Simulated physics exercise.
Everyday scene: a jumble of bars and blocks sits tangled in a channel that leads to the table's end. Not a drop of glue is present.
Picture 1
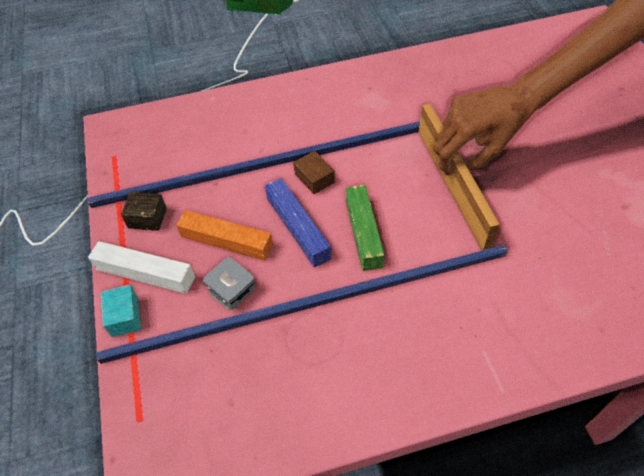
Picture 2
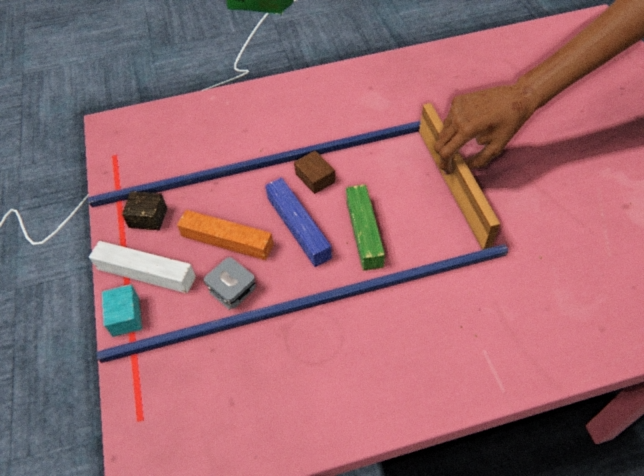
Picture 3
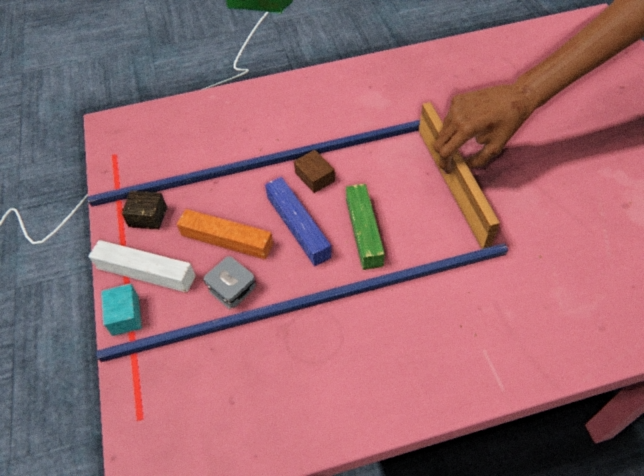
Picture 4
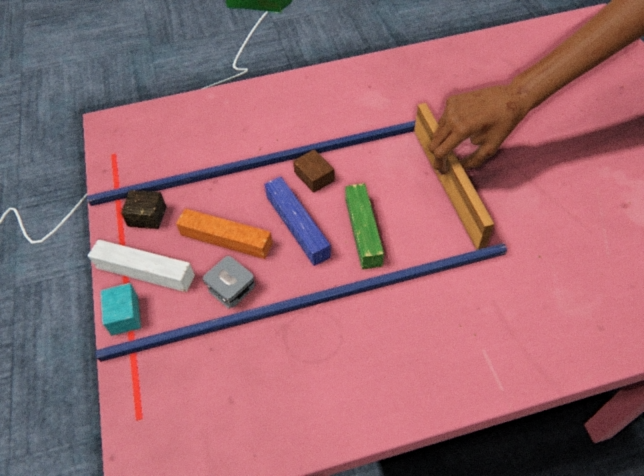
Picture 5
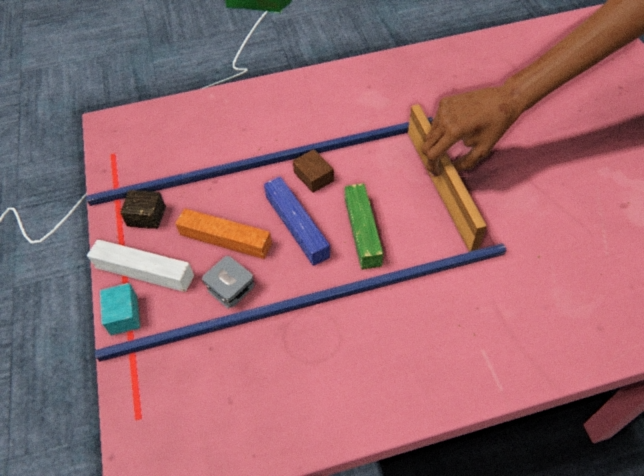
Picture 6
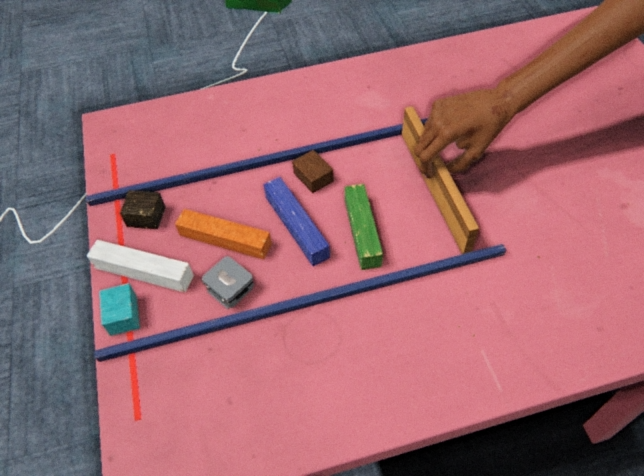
A hand held a wooden board upright across a channel on a pink table, then slid it slightly left toward the scattered coloured bars and blocks, which stayed still.
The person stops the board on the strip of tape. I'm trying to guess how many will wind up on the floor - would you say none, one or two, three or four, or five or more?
I would say five or more.
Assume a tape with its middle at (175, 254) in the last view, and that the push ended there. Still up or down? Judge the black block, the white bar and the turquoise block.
As for the black block, it keeps its place; the white bar keeps its place; the turquoise block ends up falling.
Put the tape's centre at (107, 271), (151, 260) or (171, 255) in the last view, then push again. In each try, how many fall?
In order, the counts are 6, 2 and 1.
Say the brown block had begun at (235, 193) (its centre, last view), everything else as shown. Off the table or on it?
It simply keeps its place on top.
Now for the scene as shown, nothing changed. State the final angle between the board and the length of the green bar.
Close to 0°.
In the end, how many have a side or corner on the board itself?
Contact count: 2.
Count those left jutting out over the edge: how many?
The number is 0.
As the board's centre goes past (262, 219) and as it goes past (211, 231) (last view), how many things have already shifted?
The counts are 6 and 8.
Soon after, none off yet; turquoise block at rest near (120, 310); white bar at rest near (141, 266); black block at rest near (143, 210).
After that, none off yet; turquoise block at rest near (120, 310); white bar at rest near (141, 266); black block moving near (138, 207).
And then, none off yet; turquoise block displaced about its own width near (87, 329); white bar displaced a little near (103, 286); black block displaced about its own width near (124, 208).
In the end, the number that fall off is five or more; gone, blue bar, orange bar, grey case, black block, white bar and turquoise block.
